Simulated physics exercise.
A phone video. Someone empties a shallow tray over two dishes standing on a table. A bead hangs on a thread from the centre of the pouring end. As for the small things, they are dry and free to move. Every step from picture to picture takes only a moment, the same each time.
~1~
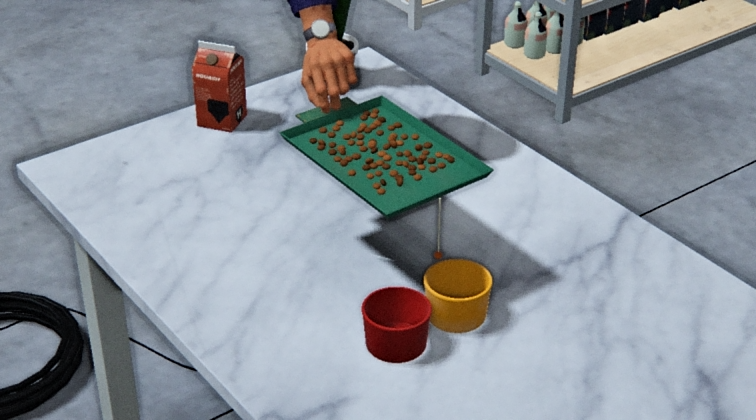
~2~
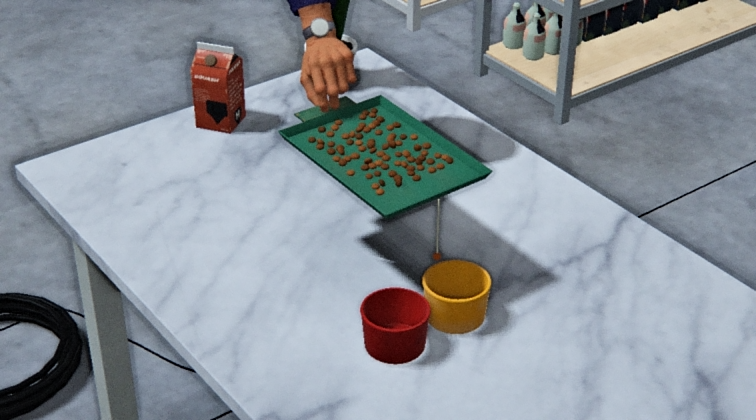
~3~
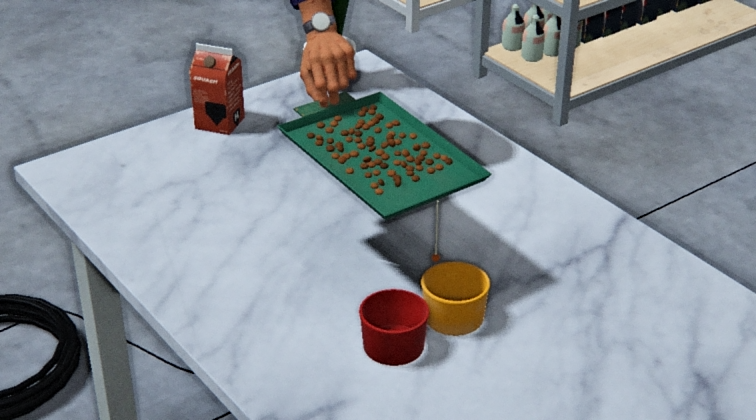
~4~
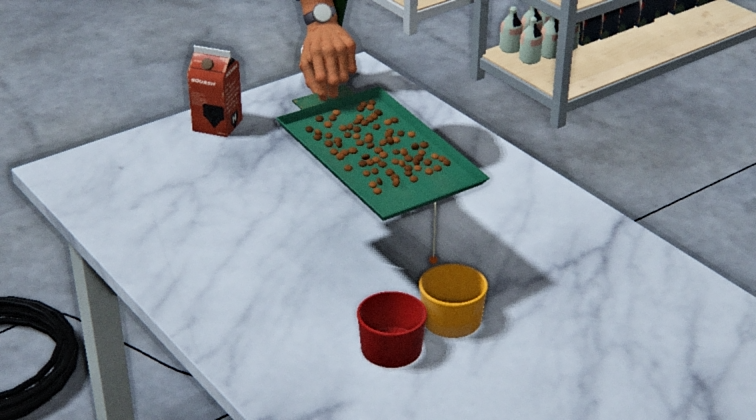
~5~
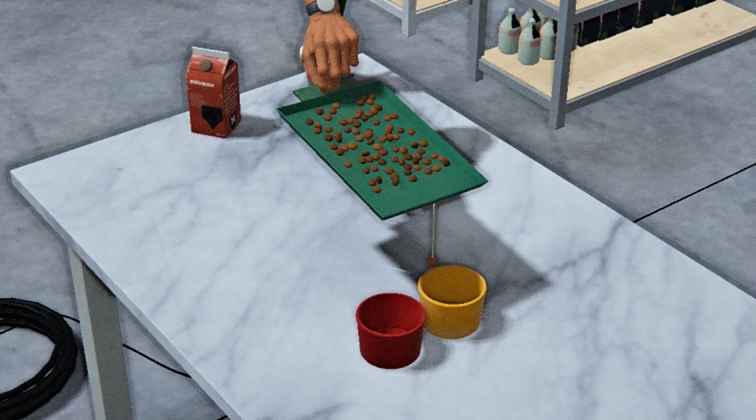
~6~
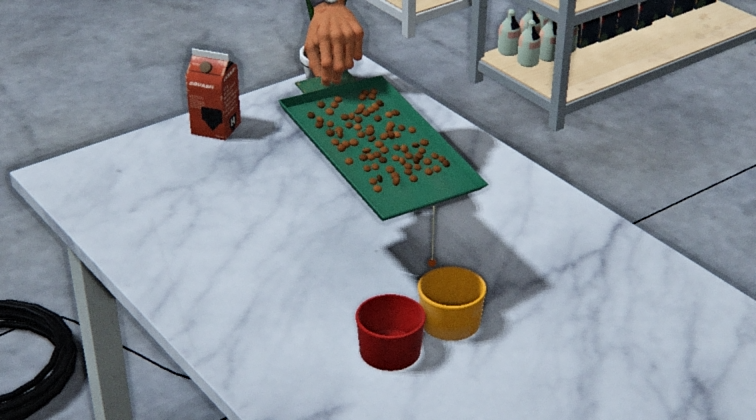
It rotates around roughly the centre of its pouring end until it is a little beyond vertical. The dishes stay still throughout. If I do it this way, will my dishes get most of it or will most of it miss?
Most of it misses the dishes.
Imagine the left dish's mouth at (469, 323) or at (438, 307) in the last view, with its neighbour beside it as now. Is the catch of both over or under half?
The pair would catch the lesser share the first time and the lesser share the second time.
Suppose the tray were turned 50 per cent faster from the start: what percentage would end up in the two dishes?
About 10 %.
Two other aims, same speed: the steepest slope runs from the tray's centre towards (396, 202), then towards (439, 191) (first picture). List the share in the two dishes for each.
Around 80 per cent first, around 60 per cent next.
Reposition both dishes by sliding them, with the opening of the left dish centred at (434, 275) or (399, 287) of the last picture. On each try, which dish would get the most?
Result, try one: The dish at right; try two: The dish at right.
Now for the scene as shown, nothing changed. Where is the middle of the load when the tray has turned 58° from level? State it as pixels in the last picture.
I'd put the middle close to (469, 193).
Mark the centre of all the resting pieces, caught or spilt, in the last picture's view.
Close to (500, 296) in the last view.
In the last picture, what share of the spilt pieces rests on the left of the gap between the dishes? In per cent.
About 0 %.
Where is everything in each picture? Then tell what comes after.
The first picture shows corners of the pouring end (388, 210) and (487, 169), level; middle of the load (374, 151), bits of dog kibble; left dish (417, 339); right dish (478, 310); bead on its thread (438, 255).
The second picture shows corners of the pouring end (387, 211) and (486, 170), level; middle of the load (373, 151).
The third picture shows corners of the pouring end (386, 212) and (485, 173), tipped barely, lowest at the right corner; middle of the load (372, 149).
The fourth picture shows corners of the pouring end (385, 213) and (483, 177), tipped a little, lowest at the right corner; middle of the load (371, 146).
The fifth picture shows corners of the pouring end (384, 213) and (482, 179), tipped a little, lowest at the right corner; middle of the load (371, 142).
The sixth picture shows corners of the pouring end (385, 214) and (482, 183), tipped clearly, lowest at the right corner; middle of the load (372, 139); left dish (411, 347); right dish (472, 317).
Just after the last frame, tray tipped steeply; roughly two thirds on the tray; just a few in the right dish; just a few outside both; roughly a quarter in the air.
A moment on, tray tipped right over; about a tenth in the right dish; the larger part outside both.
Further on, tray tipped past a quarter turn; about a tenth in the right dish; the larger part outside both.
When it is over, tray tipped past a quarter turn; not one in the left dish; about a tenth in the right dish; the larger part outside both.
